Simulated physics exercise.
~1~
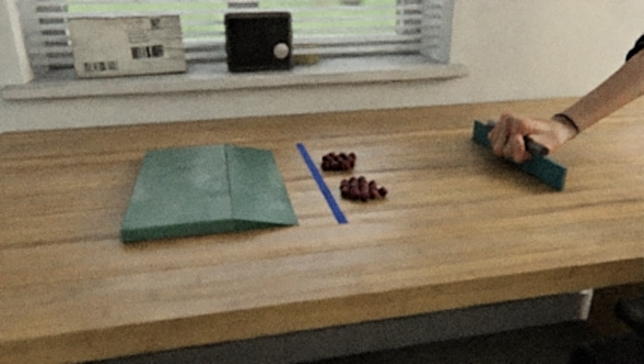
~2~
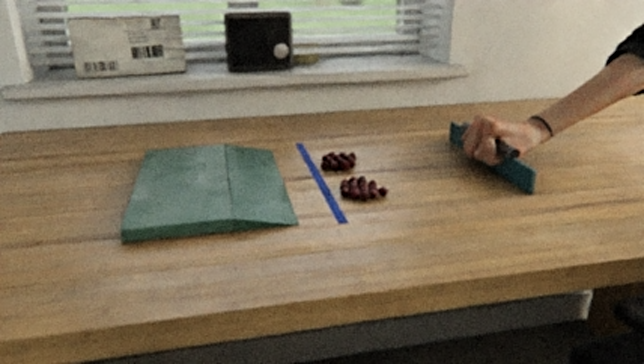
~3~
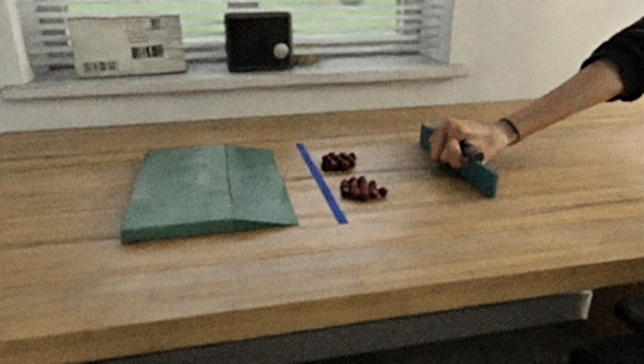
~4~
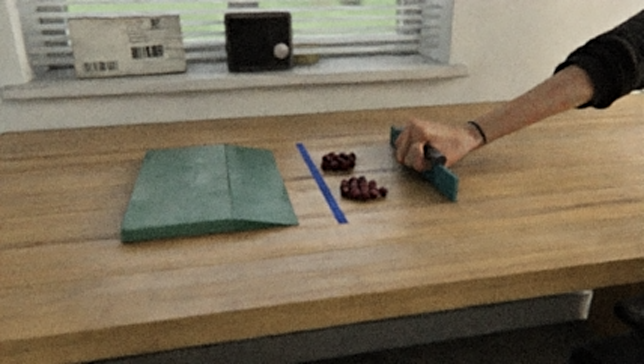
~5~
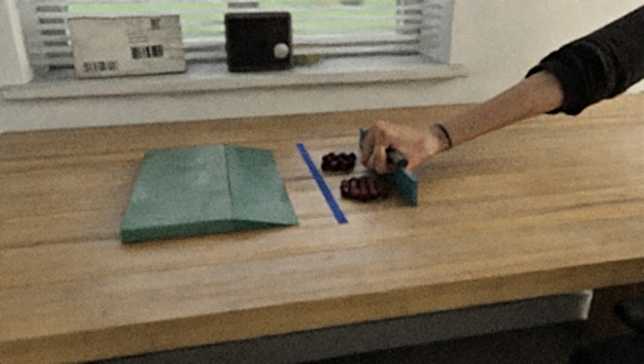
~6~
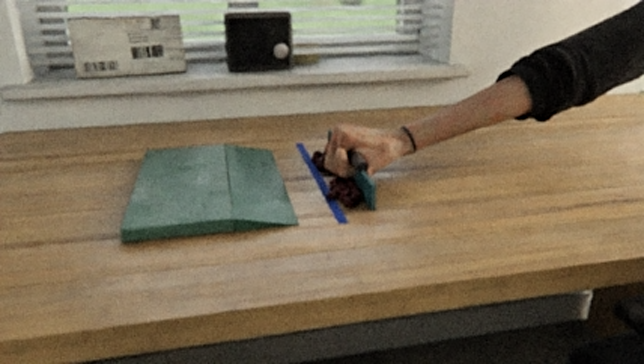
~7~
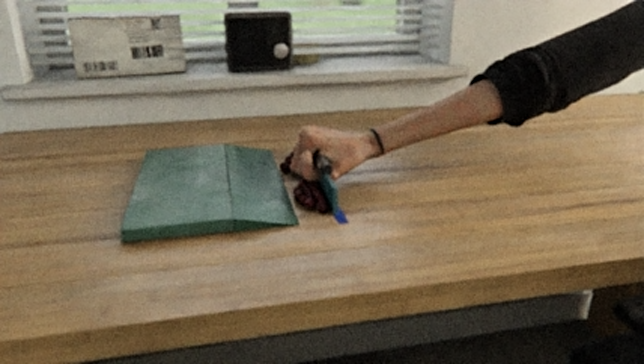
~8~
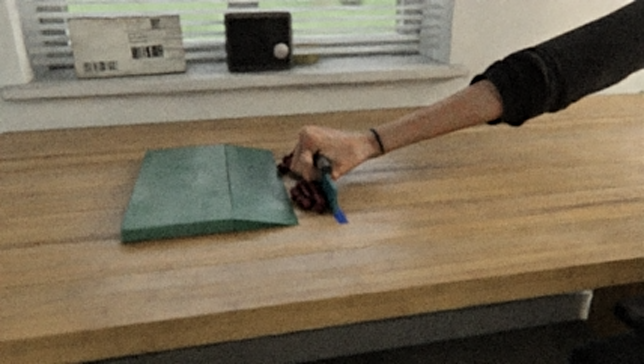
Hand sliding a green scraper left across a wooden table, pushing two dark red heaps over blue tape and stopping beside a green ramp.
